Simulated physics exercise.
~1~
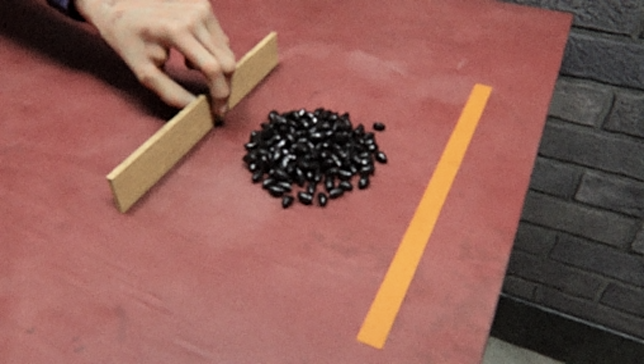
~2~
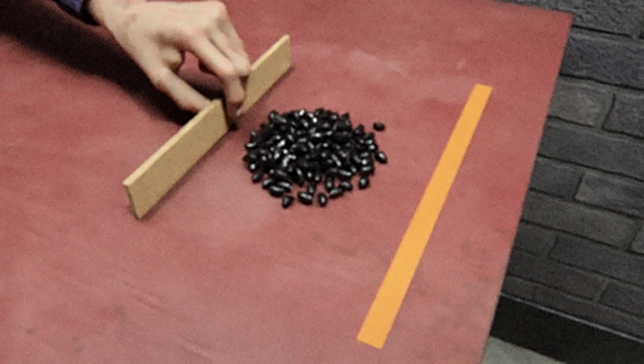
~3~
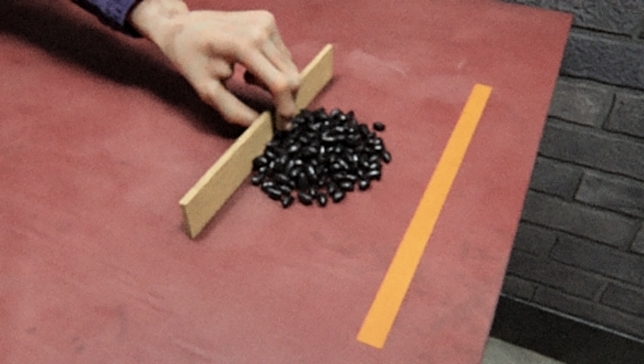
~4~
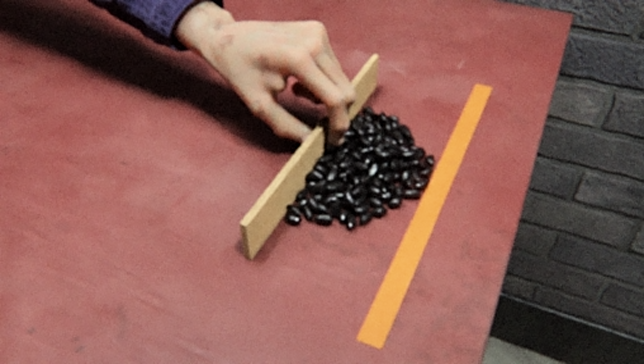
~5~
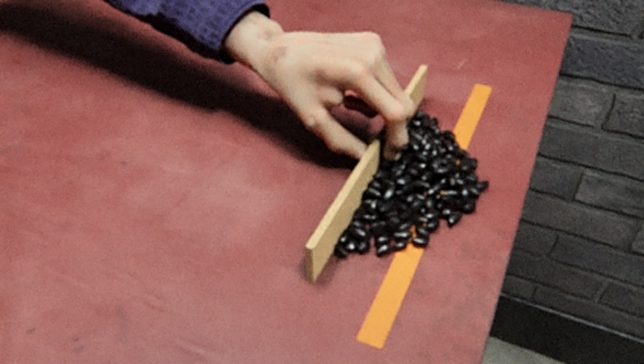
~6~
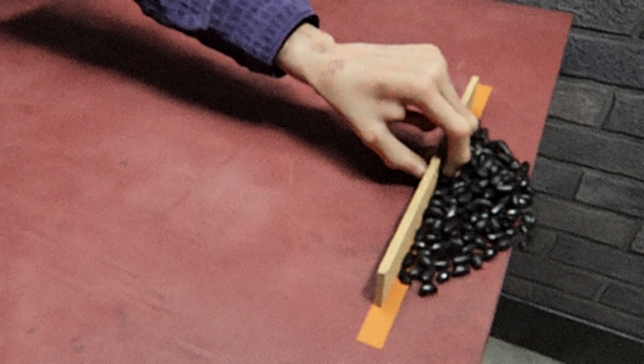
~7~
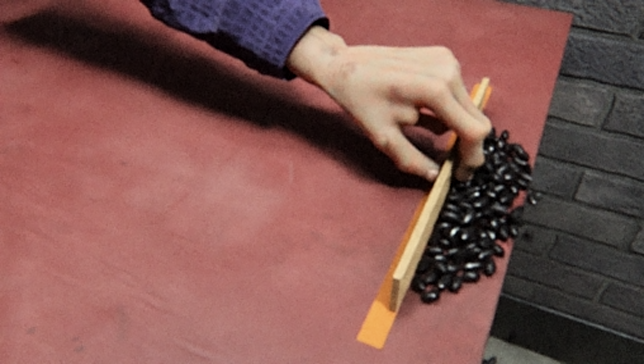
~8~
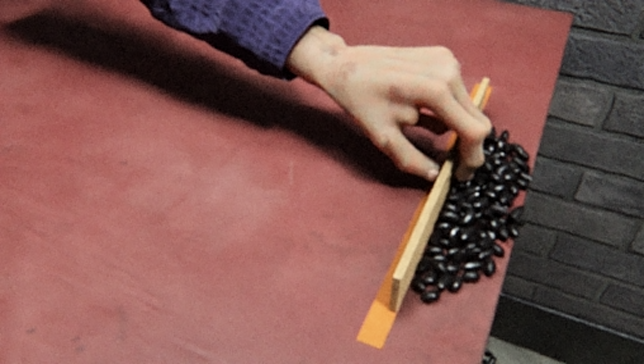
The clip opens on a reddish tabletop where a hand holds a thin, pale strip upright to the left of a heap of shiny black beans, with a line of orange tape near the right edge. The hand slides the strip to the right until it meets the heap. It keeps pushing, and the beans bunch up and move across the tape toward the edge. The strip stops at the orange tape, with the beans crowded along the table's edge and a few dropping off. At the end, the hand holds the strip still and most of the heap remains on the table.
